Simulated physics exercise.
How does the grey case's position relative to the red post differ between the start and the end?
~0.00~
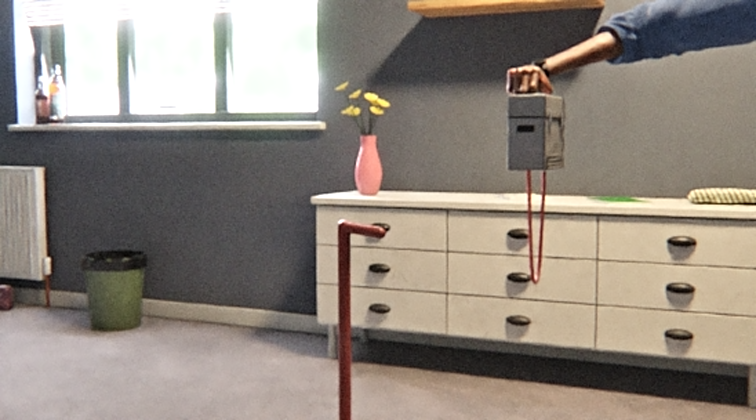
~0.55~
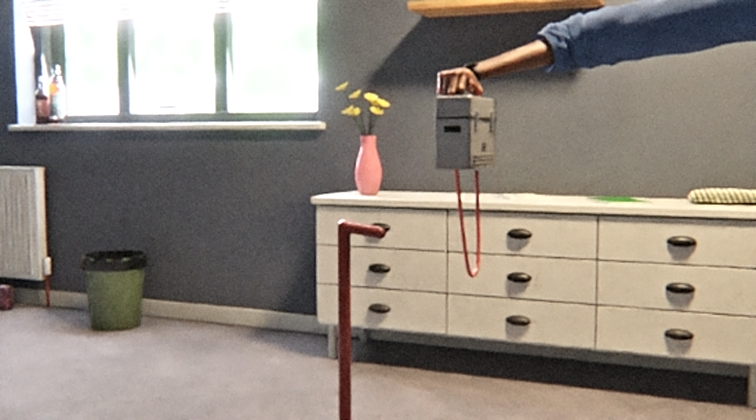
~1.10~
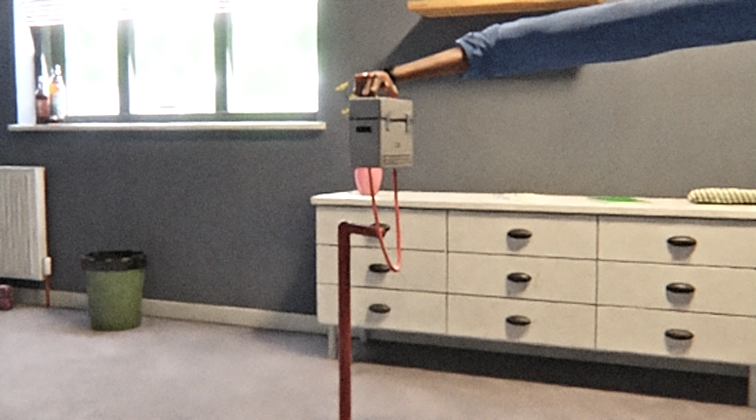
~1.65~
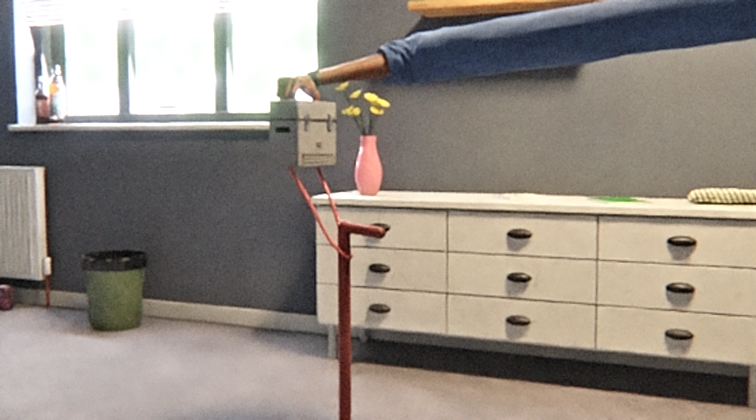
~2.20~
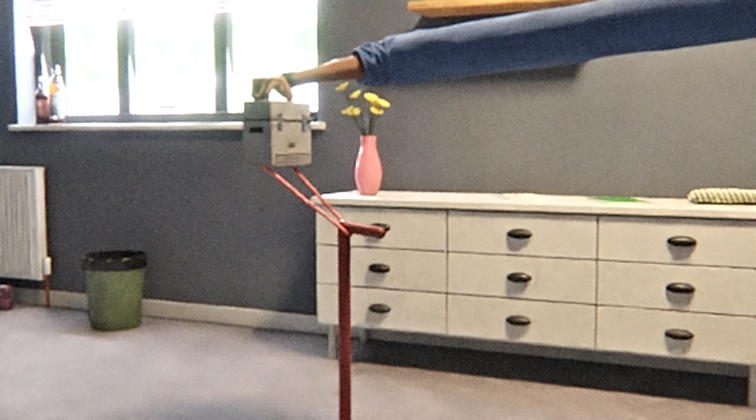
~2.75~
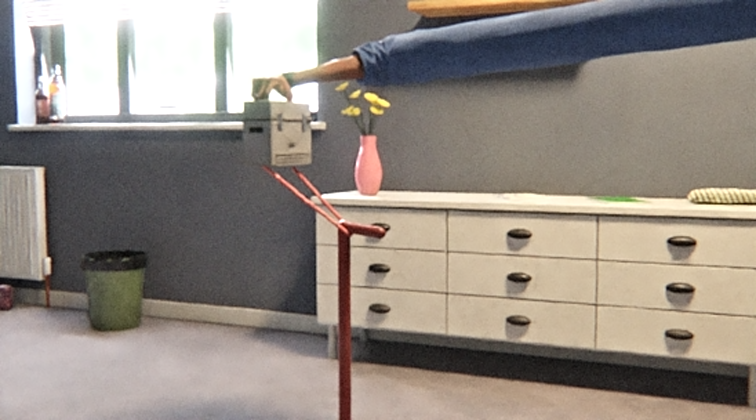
At the start the grey case is well to the right of the post, above the white chest of drawers. At the end it is held just to the left of the post, near the lower right part of the window.
An arm in a blue sleeve reaches in from the right, holding a grey case by its top with a red loop hanging below. The fixed view faces a dark grey wall with a bright window, a green bin at left, and a white chest of drawers with a pink vase of yellow flowers. A dark red post with a short hook stands in front. The hand carries the upright case left at a level height, passing before the vase and across the post. Beyond it, the loop catches at the post top and pulls tight, and the hand stops, still gripping the case.
